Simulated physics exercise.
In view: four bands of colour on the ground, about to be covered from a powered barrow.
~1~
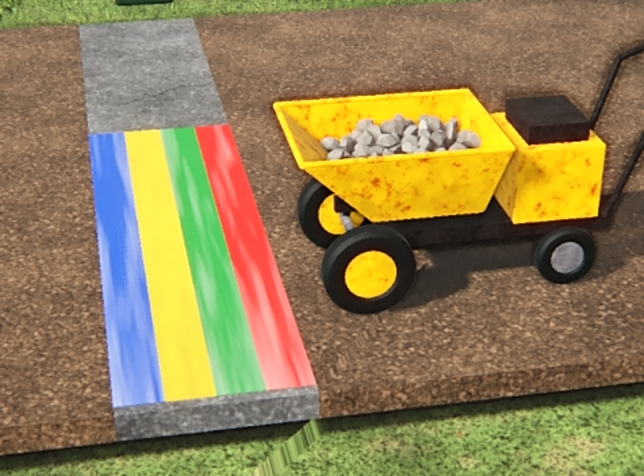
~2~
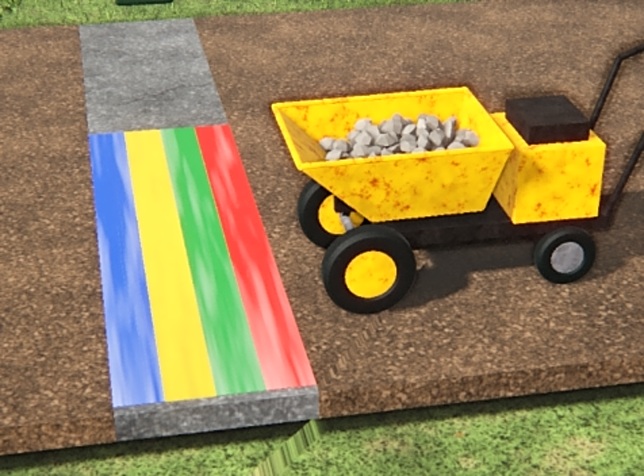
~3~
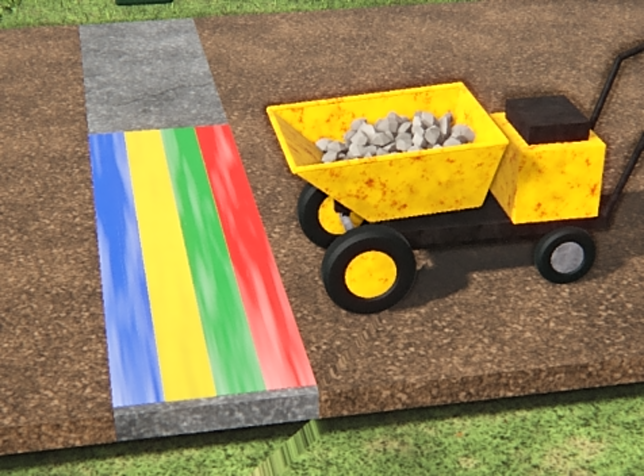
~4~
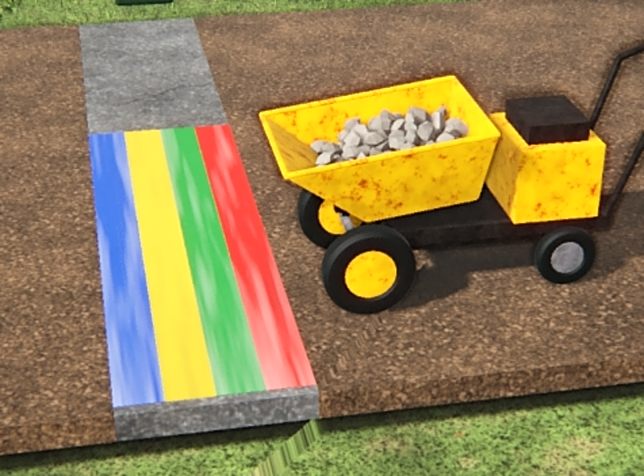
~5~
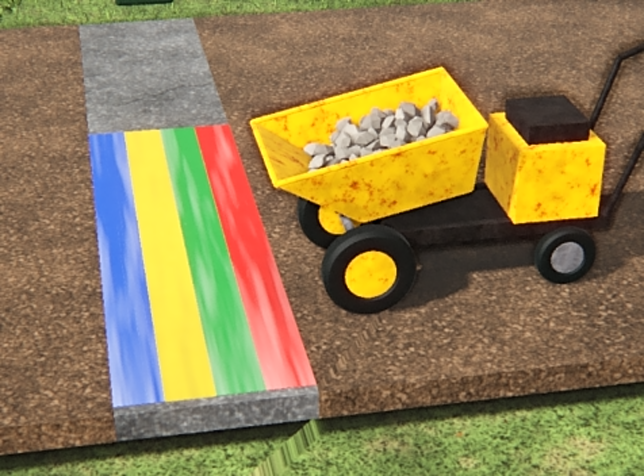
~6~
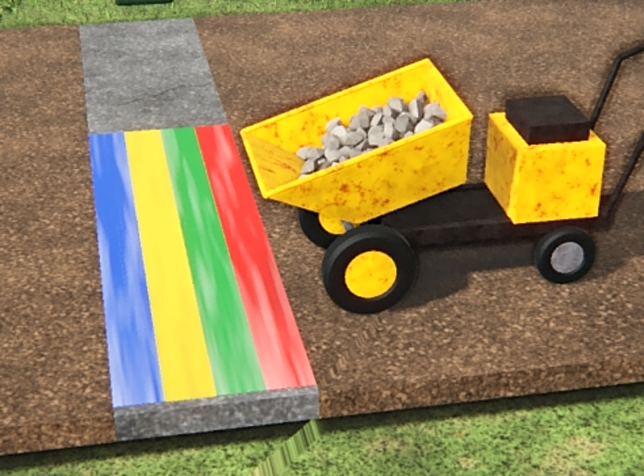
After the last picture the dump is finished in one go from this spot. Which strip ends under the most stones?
The yellow strip carries the most.
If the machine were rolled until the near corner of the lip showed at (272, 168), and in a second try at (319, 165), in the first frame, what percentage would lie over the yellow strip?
Roughly 30 per cent, and 30 per cent.
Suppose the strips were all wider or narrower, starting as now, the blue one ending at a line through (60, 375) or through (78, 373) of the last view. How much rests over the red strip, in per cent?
Roughly 0 per cent, and 0 per cent.
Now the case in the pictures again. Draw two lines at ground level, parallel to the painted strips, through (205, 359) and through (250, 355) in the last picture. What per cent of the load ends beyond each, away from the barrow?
About 60 and 70 per cent.
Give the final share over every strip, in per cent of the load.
Red strip near 0; green strip near 15; yellow strip near 30; blue strip near 20.
Just after the last frame, skip tipped steeply; every one in the skip.
A moment on, skip tipped right over; the larger part in the skip; about a tenth over the green strip; about a tenth over the yellow strip; just a few over the blue strip.
Further on, skip tipped right over; roughly a quarter in the skip; about a tenth over the green strip; roughly a third over the yellow strip; roughly a quarter over the blue strip; about a tenth off the paint.
When it is over, skip tipped right over; roughly a quarter in the skip; not one over the red strip; about a tenth over the green strip; roughly a third over the yellow strip; roughly a quarter over the blue strip; about a tenth off the paint.
